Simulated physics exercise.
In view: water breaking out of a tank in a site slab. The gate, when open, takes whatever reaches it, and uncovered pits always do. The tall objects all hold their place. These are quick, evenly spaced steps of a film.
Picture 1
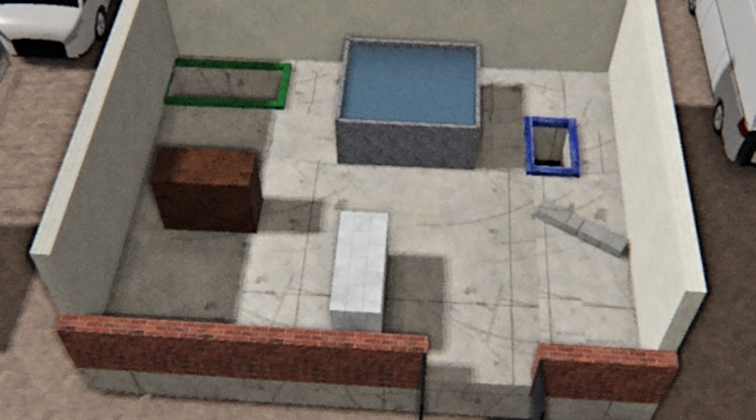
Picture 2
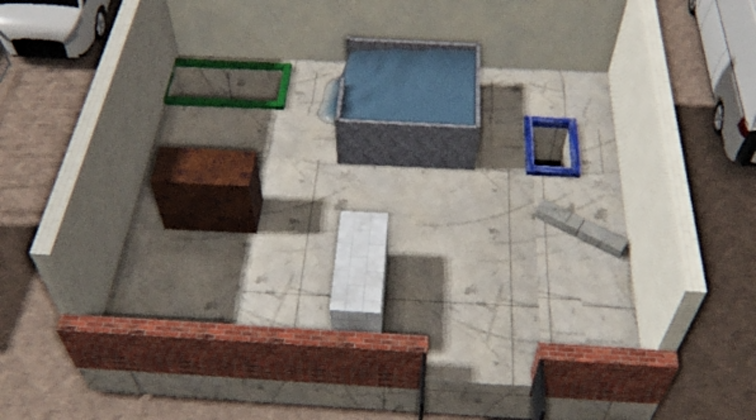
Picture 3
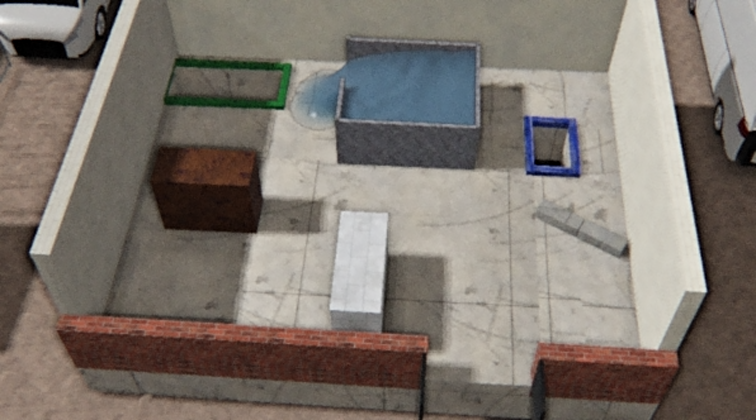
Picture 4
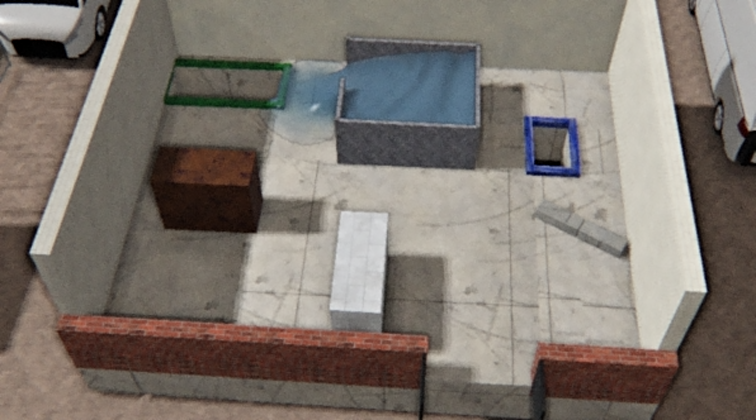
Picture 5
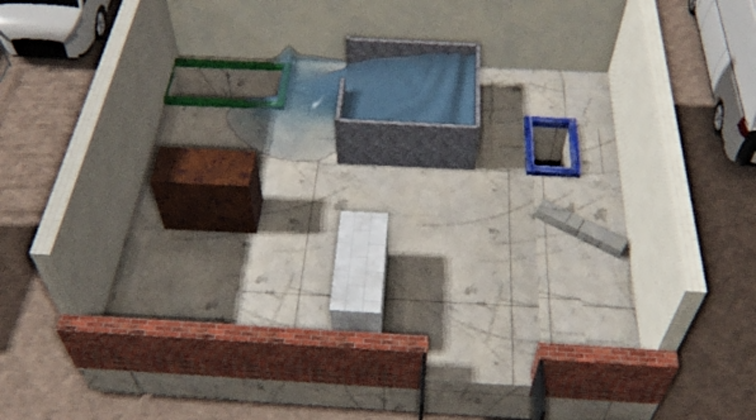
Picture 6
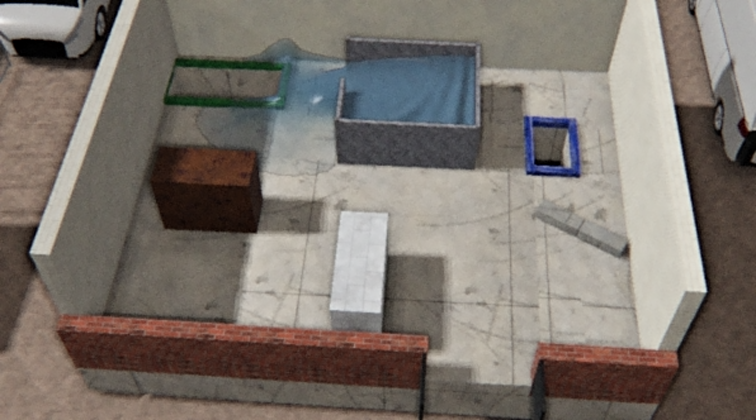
Water pouring from the left side of a grey stone tank, spreading across a walled concrete yard and around a green frame.
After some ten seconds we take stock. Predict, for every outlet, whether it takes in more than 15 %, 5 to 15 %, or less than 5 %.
At the end, the gate will receive a cut falling short of five per cent. The blue pit will receive a cut falling short of five per cent. The green pit will receive a cut exceeding fifteen per cent.
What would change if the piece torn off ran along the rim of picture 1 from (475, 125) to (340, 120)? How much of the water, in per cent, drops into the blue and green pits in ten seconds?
Out of every hundred parts, blue takes 0 and green takes 4.
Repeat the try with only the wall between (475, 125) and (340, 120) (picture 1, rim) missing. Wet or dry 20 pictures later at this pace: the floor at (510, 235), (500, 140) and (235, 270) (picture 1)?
Spot by spot: Soaked through, then unaffected, then soaked through.
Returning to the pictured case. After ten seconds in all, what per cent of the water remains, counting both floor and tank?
My estimate is some 50 percent.
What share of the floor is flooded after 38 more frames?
It should be close to 50 %.
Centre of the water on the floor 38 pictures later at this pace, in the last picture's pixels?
I'd point to (323, 158).
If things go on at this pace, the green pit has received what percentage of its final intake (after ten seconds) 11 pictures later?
That comes out to 45 per cent by my count.
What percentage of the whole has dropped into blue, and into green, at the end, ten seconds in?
I'd say near 0 %, and near 50 %.
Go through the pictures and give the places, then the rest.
The first picture shows still water in the tank at (410, 85).
In the second picture, the front is at a hidden place, out from the gap at (348, 85).
In the third picture, water pours out at (348, 88) and has run to (294, 106).
In the fourth picture, the front is at (267, 118), out from the gap at (348, 89).
In the fifth picture, water pours out at (348, 89) and has run to (231, 116).
In the sixth picture, water pours out at (348, 89) and has run to (203, 126).
A moment on, water covers 20 % of the floor; the gate 0 %, the blue pit 0 %, the green pit 11 %.
Next, water covers 25 % of the floor; the gate 0 %, the blue pit 0 %, the green pit 22 %.
Then, water covers 30 % of the floor; the gate 0 %, the blue pit 0 %, the green pit 34 %.
Later, water covers 50 % of the floor; the gate 0 %, the blue pit 0 %, the green pit 45 %.
In the end, water covers 70 % of the floor; the gate 0 %, the blue pit 0 %, the green pit 50 %.
